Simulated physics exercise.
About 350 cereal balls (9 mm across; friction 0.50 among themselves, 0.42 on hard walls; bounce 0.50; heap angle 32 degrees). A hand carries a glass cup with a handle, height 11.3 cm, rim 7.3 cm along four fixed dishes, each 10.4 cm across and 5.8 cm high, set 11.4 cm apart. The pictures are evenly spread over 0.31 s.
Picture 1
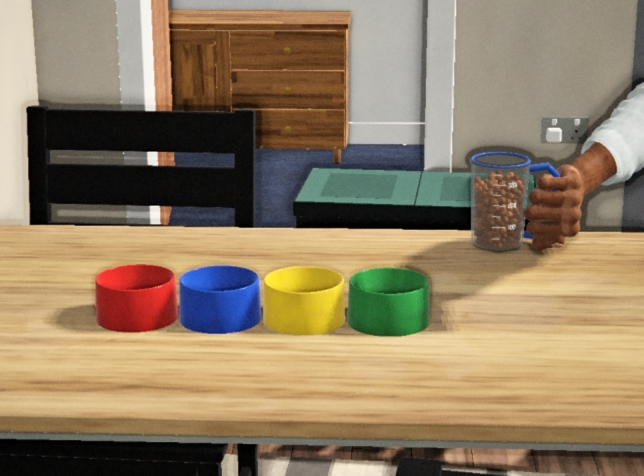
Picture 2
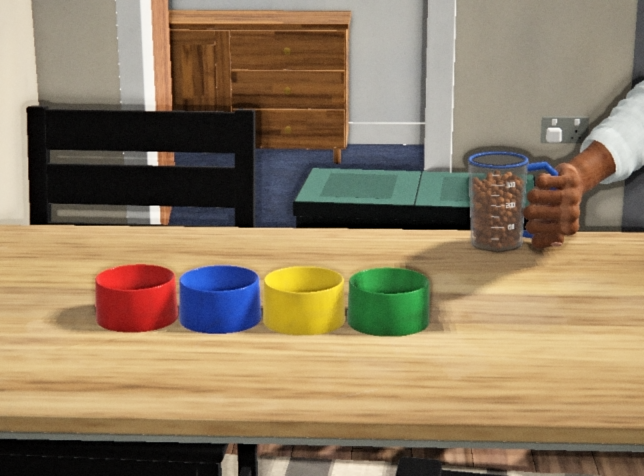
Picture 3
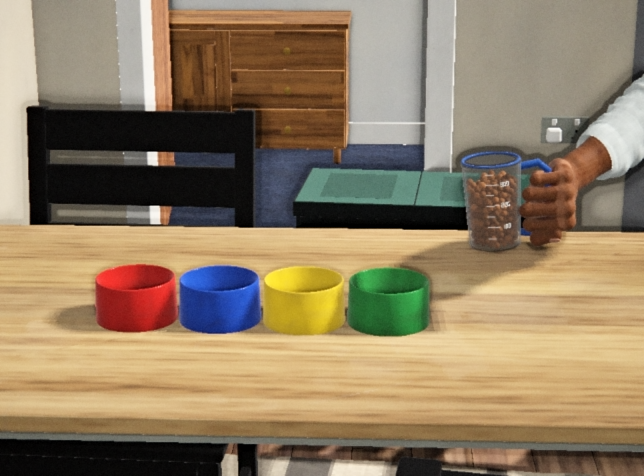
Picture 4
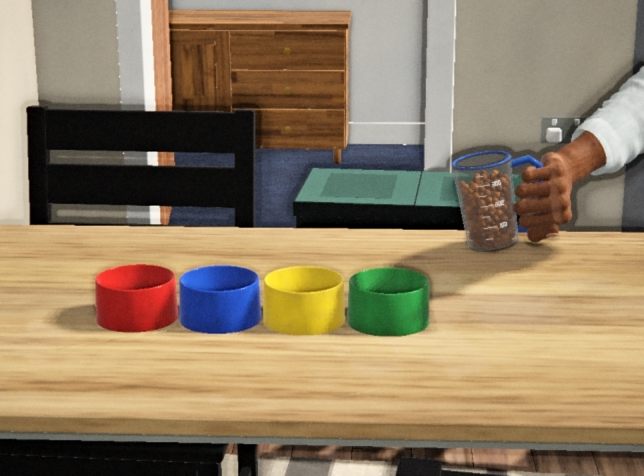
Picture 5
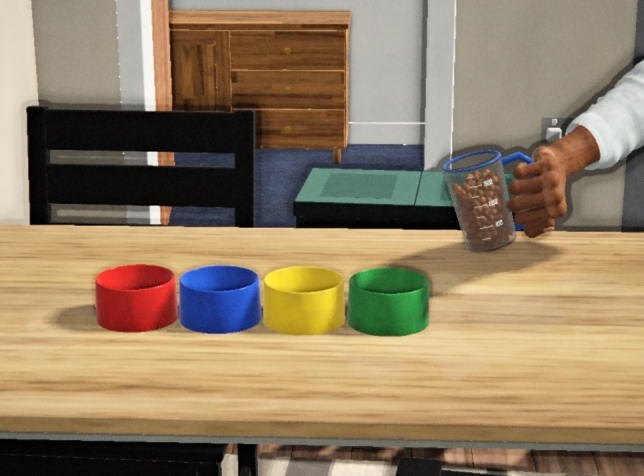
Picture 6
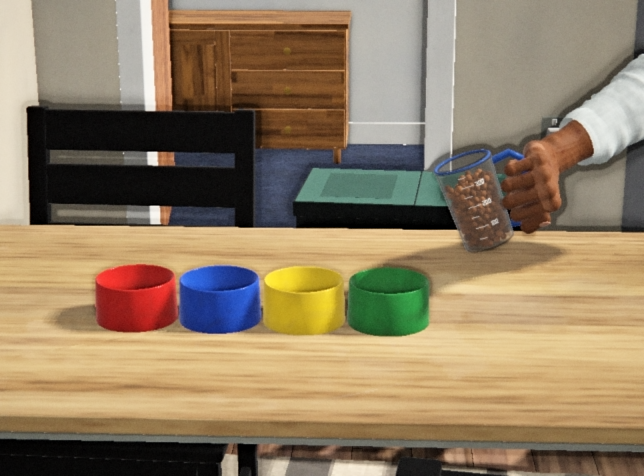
At a wooden table, a hand gradually tilts a cup of brown pieces left.
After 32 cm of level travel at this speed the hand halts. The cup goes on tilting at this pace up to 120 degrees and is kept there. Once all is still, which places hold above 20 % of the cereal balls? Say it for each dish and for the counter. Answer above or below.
Red: Below, blue: Below, green: Below, yellow: Above, counter: Below.
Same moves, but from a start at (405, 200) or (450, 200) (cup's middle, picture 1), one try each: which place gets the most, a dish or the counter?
The winner: Blue, then blue.
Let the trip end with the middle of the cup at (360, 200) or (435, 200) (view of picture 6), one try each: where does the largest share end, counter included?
The winner: Yellow; green.
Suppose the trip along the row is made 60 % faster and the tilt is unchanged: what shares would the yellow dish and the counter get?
Yellow 0; counter 0.
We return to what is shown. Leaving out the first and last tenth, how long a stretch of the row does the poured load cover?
About 6 cm.
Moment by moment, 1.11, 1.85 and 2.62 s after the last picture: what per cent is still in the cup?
In turn: 85, 0, 0.
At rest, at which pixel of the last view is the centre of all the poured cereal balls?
Around (292, 304).
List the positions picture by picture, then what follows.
Cup at (499, 202), tilt 0 degrees, lip at (472, 160), moved 0.0 cm; middle of the pieces at (496, 210); green dish at (389, 281); yellow dish at (304, 280); blue dish at (219, 279); red dish at (135, 278), in the first picture.
Cup at (497, 202), tilt 1 degrees, lip at (470, 160), moved 0.2 cm; middle of the pieces at (495, 210), in the second picture.
Cup at (493, 202), tilt 5 degrees, lip at (462, 162), moved 0.8 cm; middle of the pieces at (491, 210), in the third picture.
Cup at (487, 202), tilt 10 degrees, lip at (453, 165), moved 1.5 cm; middle of the pieces at (486, 210), in the fourth picture.
Cup at (482, 202), tilt 15 degrees, lip at (444, 168), moved 2.2 cm; middle of the pieces at (481, 210), in the fifth picture.
Cup at (476, 202), tilt 20 degrees, lip at (435, 172), moved 3.0 cm; middle of the pieces at (476, 210); green dish at (389, 281); yellow dish at (304, 280); blue dish at (219, 279); red dish at (135, 278), in the sixth picture.
Then, 1.11 s after the last picture, tilt 112 degrees; cup holds 85 %, yellow 10 %.
Then, 1.85 s after the last picture, tilt 120 degrees; cup holds 0 %, blue 5 %, yellow 90 %.
Then, 2.62 s after the last picture, tilt 120 degrees; cup holds 0 %, blue 5 %, yellow 90 %.
In the end, red 0 %, blue 5 %, green 0 %, yellow 90 %, counter 5 %.
